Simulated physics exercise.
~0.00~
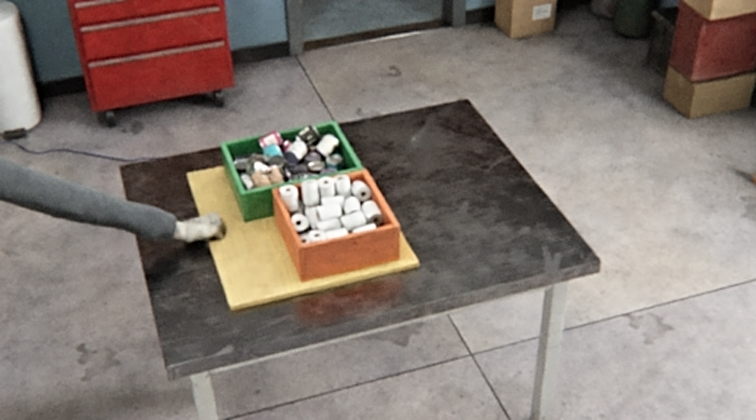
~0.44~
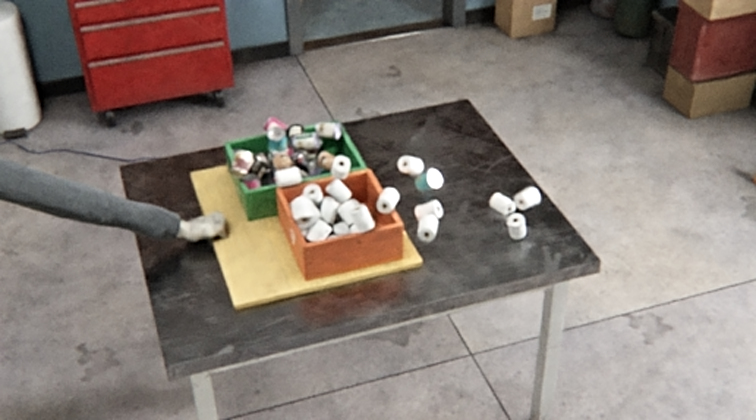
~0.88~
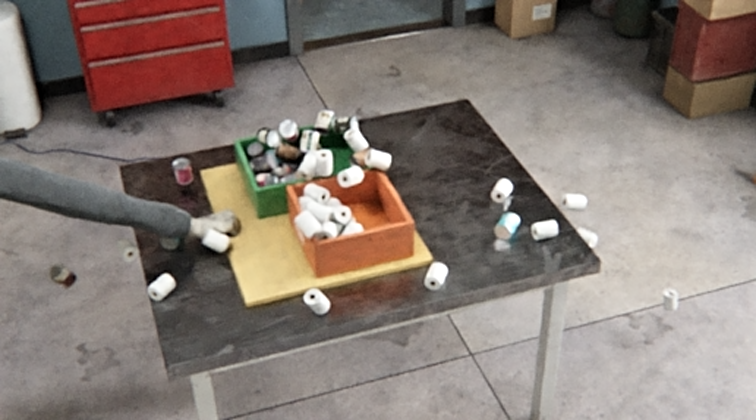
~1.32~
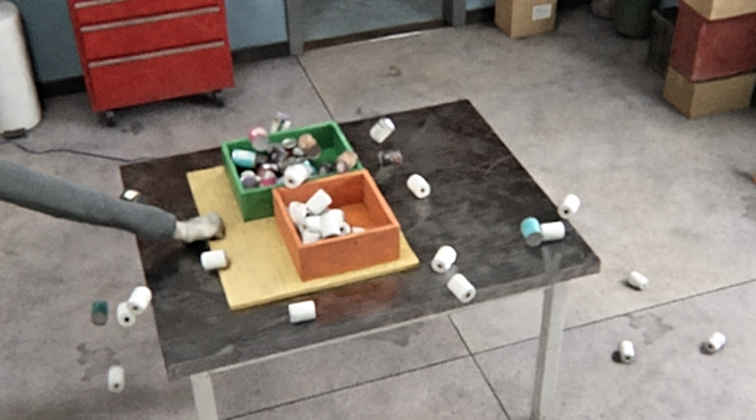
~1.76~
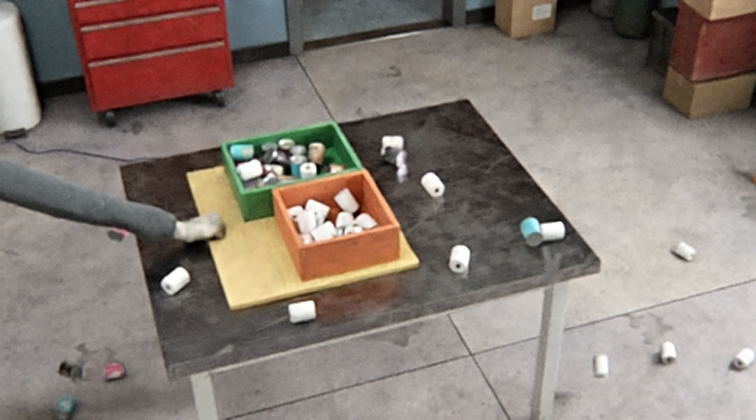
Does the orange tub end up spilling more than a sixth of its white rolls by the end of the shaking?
Yes, it loses well over a sixth of them. White rolls end up scattered across the table and the floor, and the orange tub is left far less full than at the start.
